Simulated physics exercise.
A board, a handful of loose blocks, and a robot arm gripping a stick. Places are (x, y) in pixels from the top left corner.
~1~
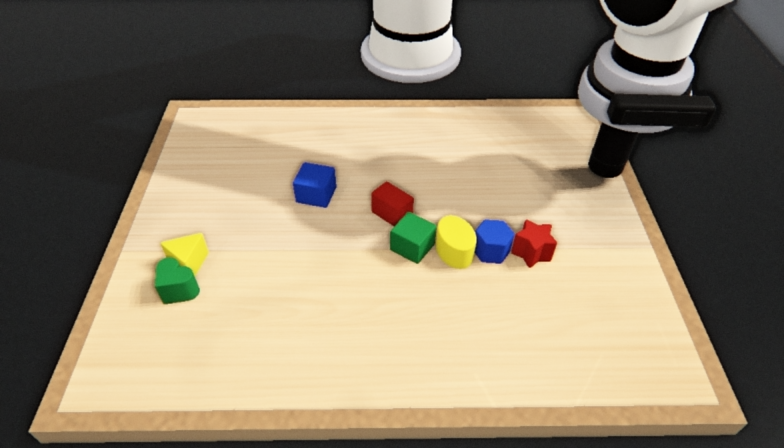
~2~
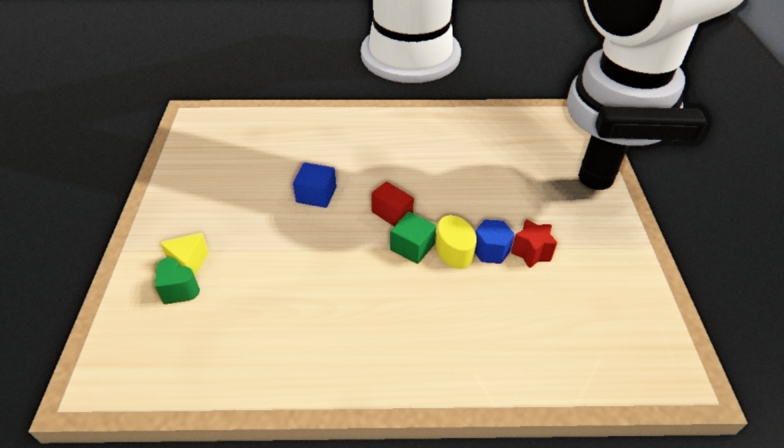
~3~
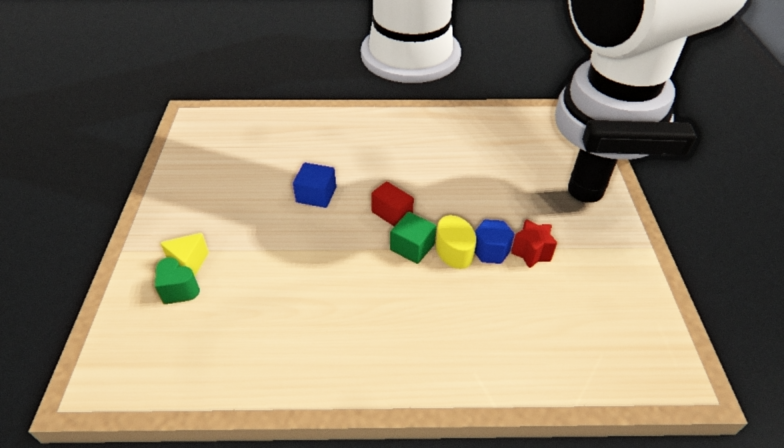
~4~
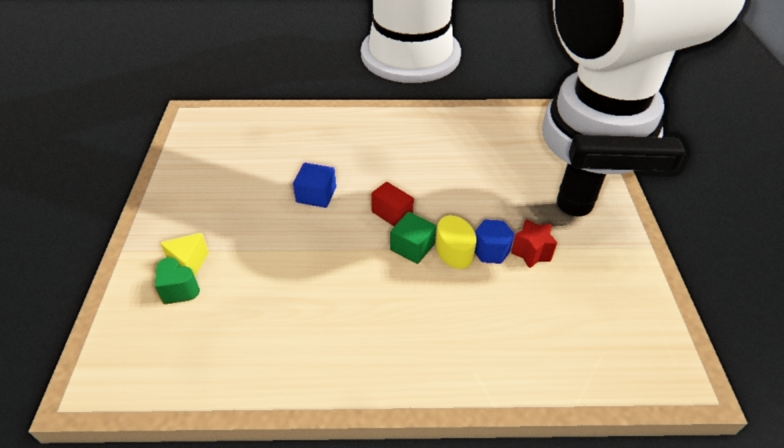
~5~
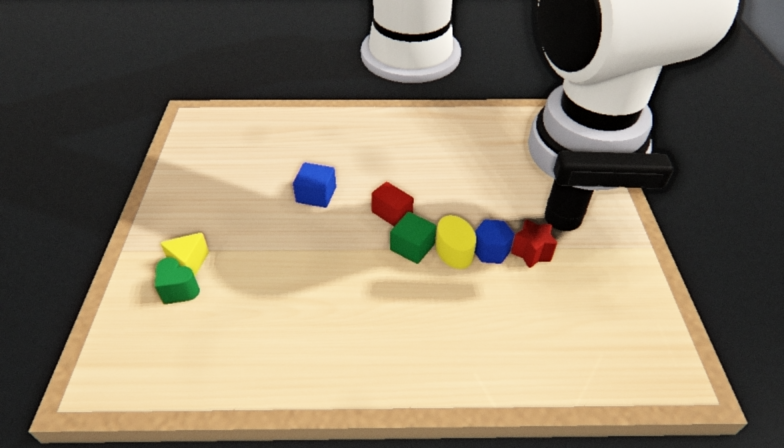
A robot arm moves its black stick down and left to the red star block.
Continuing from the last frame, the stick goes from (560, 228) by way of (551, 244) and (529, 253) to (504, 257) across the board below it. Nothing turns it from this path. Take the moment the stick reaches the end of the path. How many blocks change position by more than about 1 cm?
I'm going with three or more.
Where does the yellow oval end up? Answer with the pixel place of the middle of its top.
Answer: (434, 225).
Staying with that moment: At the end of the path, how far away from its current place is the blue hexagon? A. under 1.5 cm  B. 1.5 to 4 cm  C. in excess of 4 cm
It's B.
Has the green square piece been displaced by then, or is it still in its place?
It does get moved.
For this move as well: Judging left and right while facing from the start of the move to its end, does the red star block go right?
I'd say no.
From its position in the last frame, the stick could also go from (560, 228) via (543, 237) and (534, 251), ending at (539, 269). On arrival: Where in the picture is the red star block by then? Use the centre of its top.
Its top middle will sit at (521, 269).
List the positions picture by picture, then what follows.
In the first picture, tip of the stick (605, 168), middles of tops, green square piece (414, 227), yellow oval (457, 232), blue hexagon (495, 231), red star block (537, 233).
In the second picture, stick (596, 179), nothing pushed.
In the third picture, stick (585, 191), nothing pushed.
In the fourth picture, stick (574, 205), nothing pushed.
In the fifth picture, stick (563, 219), green square piece (414, 227), yellow oval (457, 232), blue hexagon (495, 231), red star block (537, 233).
On the path given first. Halfway along, stick (544, 241); red star block (522, 252), turned 15° clockwise.
At the end, stick (506, 248); green square piece (398, 227), turned 30° anticlockwise; yellow oval (434, 225); blue hexagon (470, 231), turned 25° clockwise; red star block (507, 265).
